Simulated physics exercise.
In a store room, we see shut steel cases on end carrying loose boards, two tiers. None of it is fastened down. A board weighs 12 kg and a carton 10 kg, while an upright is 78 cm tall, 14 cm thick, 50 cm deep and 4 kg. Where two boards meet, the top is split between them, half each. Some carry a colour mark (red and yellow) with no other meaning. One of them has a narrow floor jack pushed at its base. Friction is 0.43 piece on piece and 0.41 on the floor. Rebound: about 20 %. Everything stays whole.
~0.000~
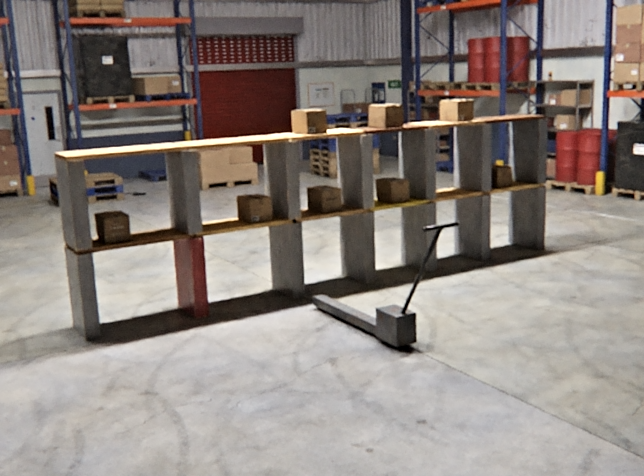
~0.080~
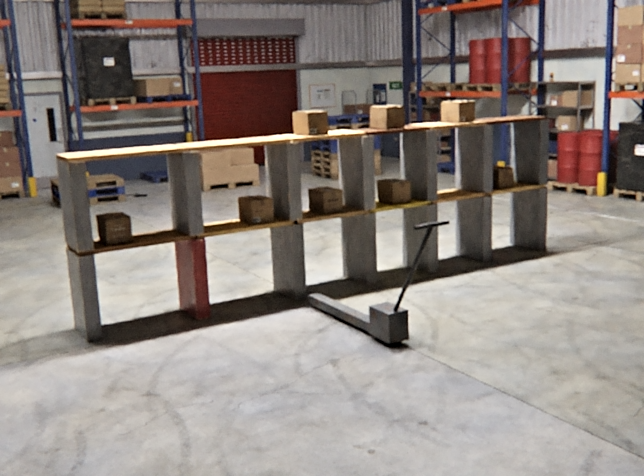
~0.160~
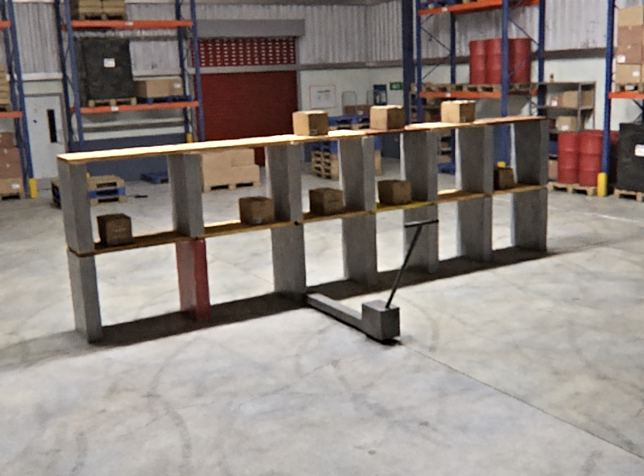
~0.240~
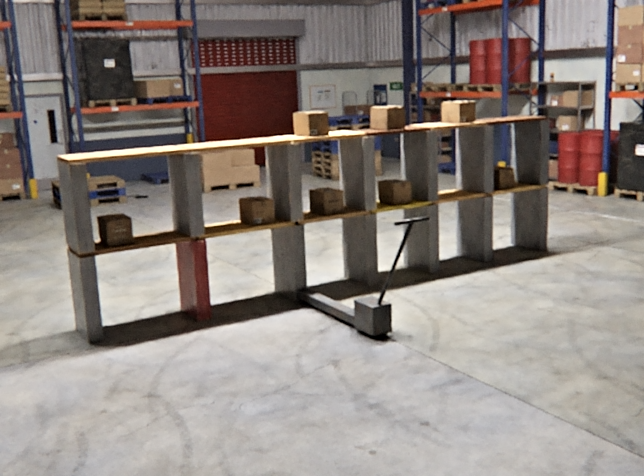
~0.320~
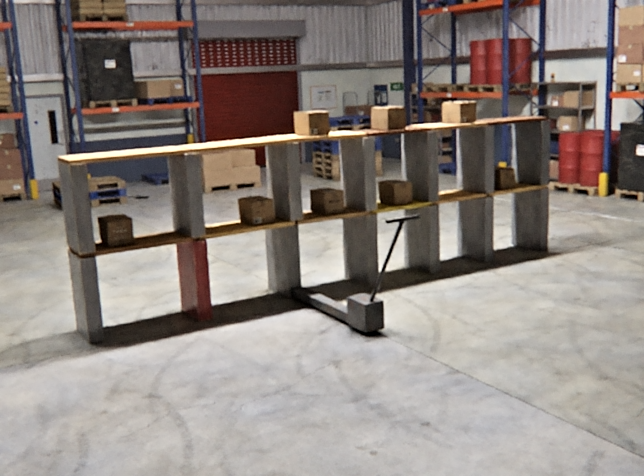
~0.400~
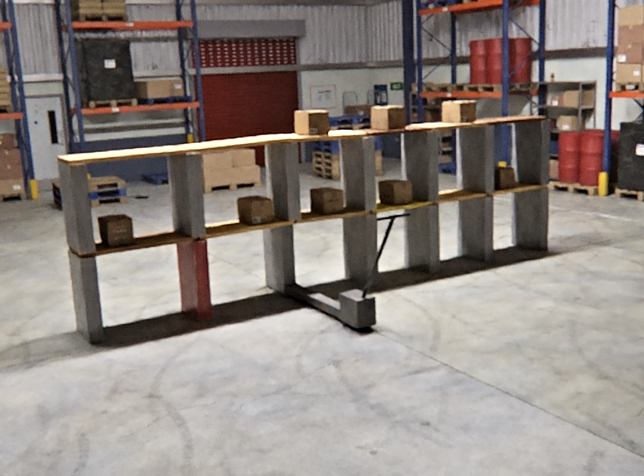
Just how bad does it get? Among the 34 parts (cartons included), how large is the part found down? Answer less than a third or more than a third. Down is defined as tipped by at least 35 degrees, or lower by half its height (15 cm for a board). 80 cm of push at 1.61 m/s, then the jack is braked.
Upwards of a third of them.
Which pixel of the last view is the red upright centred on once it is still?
Resting position, last image: About (143, 316).
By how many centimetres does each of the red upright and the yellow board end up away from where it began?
Well, the red finishes 60 cm from where it began, while the yellow finishes 60 cm from its start.
After 1.34 s, 7 of the 34 pieces down.
After 1.86 s, 17 of the 34 pieces down; red upright 5° from how it stood; yellow board 4° from how it stood, 57 cm lower.
After 2.52 s, 33 of the 34 pieces down; red upright on its side; yellow board 7° from how it stood, 59 cm lower.
In the end (4.0 s), 34 of the 34 pieces down; red upright on its side; yellow board 7° from how it stood, 59 cm lower. That is 100 per cent. From the last view, middles, red upright near (143, 316), yellow board near (407, 254).
